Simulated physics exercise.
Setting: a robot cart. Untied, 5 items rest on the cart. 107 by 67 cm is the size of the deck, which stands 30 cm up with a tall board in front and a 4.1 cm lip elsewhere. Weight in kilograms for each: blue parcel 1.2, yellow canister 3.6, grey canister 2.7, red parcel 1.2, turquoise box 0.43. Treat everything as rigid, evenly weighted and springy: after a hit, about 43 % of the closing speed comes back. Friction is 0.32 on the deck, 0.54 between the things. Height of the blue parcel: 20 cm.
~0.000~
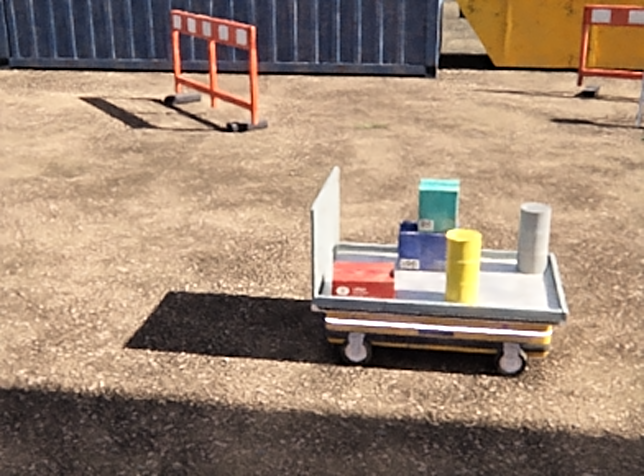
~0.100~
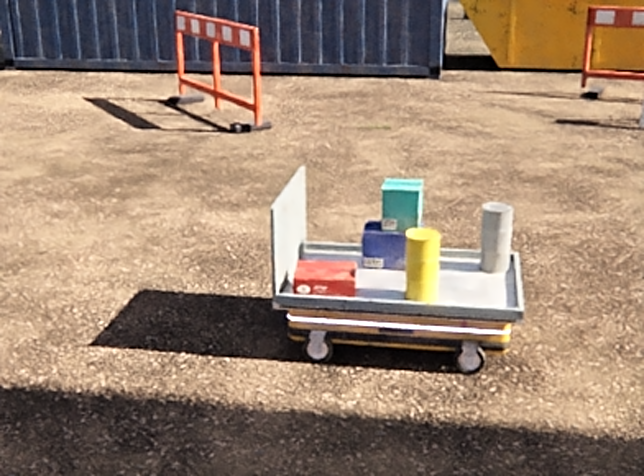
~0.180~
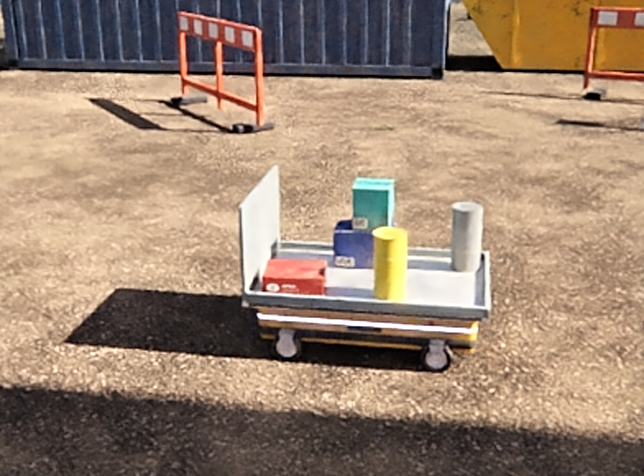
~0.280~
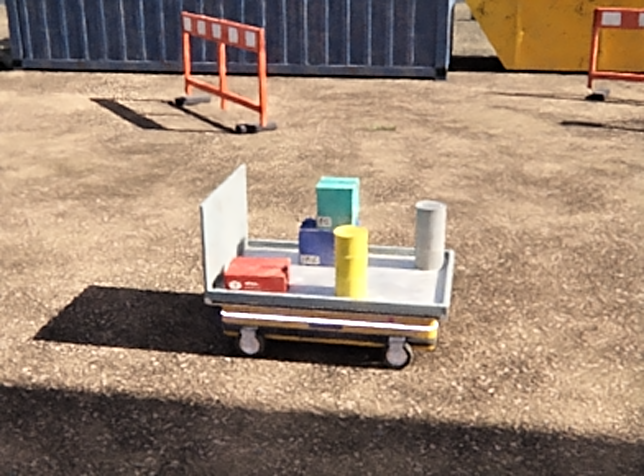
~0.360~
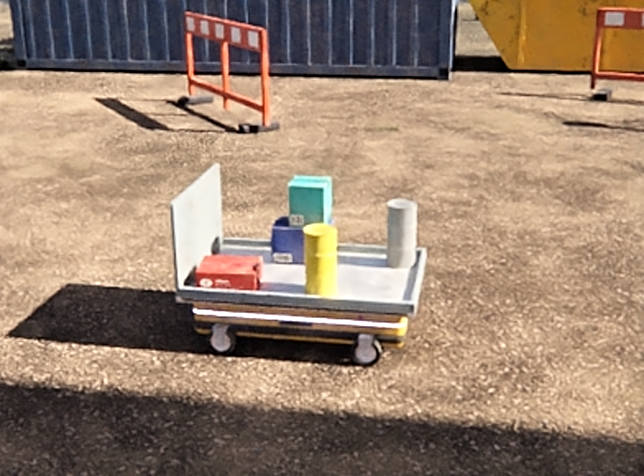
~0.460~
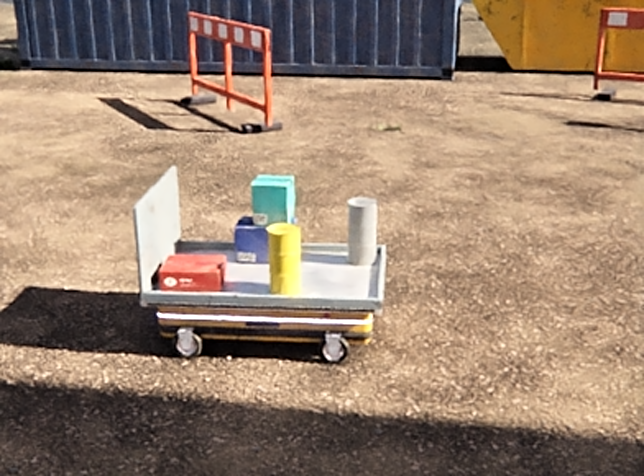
On a sunlit gravel yard with orange barriers and a blue container behind, a low cart carrying red, blue and turquoise boxes and yellow and grey cylinders rolls steadily left. Late on, it turns slightly, and the blue and turquoise boxes shift a little on its tray.
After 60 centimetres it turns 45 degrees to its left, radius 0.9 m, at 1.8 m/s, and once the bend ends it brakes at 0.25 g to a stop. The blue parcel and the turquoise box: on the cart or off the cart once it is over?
Final positions: Blue parcel - in place; turquoise box - out.
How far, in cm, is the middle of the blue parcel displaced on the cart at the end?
I'd put it at about 4 centimetres.
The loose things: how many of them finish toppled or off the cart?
The count comes out at 2.
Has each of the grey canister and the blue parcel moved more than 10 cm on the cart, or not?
Grey canister: Is displaced. Blue parcel: Remains in place.
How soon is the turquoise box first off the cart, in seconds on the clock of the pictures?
About 0.7 seconds.
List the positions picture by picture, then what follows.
Cart 0 cm along; blue parcel (429, 246); turquoise box (438, 206), in the first frame.
Cart 18 cm along; red parcel (325, 280); yellow canister (422, 266), in the second frame.
Cart 32 cm along; grey canister (466, 237); red parcel (295, 279), in the third frame.
Cart 50 cm along; yellow canister (351, 263); grey canister (430, 236), in the fourth frame.
Cart 65 cm along; red parcel (230, 274); yellow canister (321, 261), in the fifth frame.
Cart 83 cm along, turned 6°; blue parcel (266, 240) slid 3 cm; turquoise box (273, 201) slid 3 cm, in the sixth frame.
After 0.76 s, cart 137 cm along, turned 39°; turquoise box now off the cart; blue parcel slid 4 cm near (137, 265); red parcel slid 39 cm.
After 1.06 s, cart 187 cm along, turned 45°; blue parcel slid 2 cm near (22, 295); red parcel slid 31 cm; grey canister leaning 21°.
At rest (3.1 s), off the cart, turquoise box; tipped over on the cart, grey canister; not toppled but over 10 cm from the start, yellow canister and red parcel; the last one in place, give or take 10 cm.
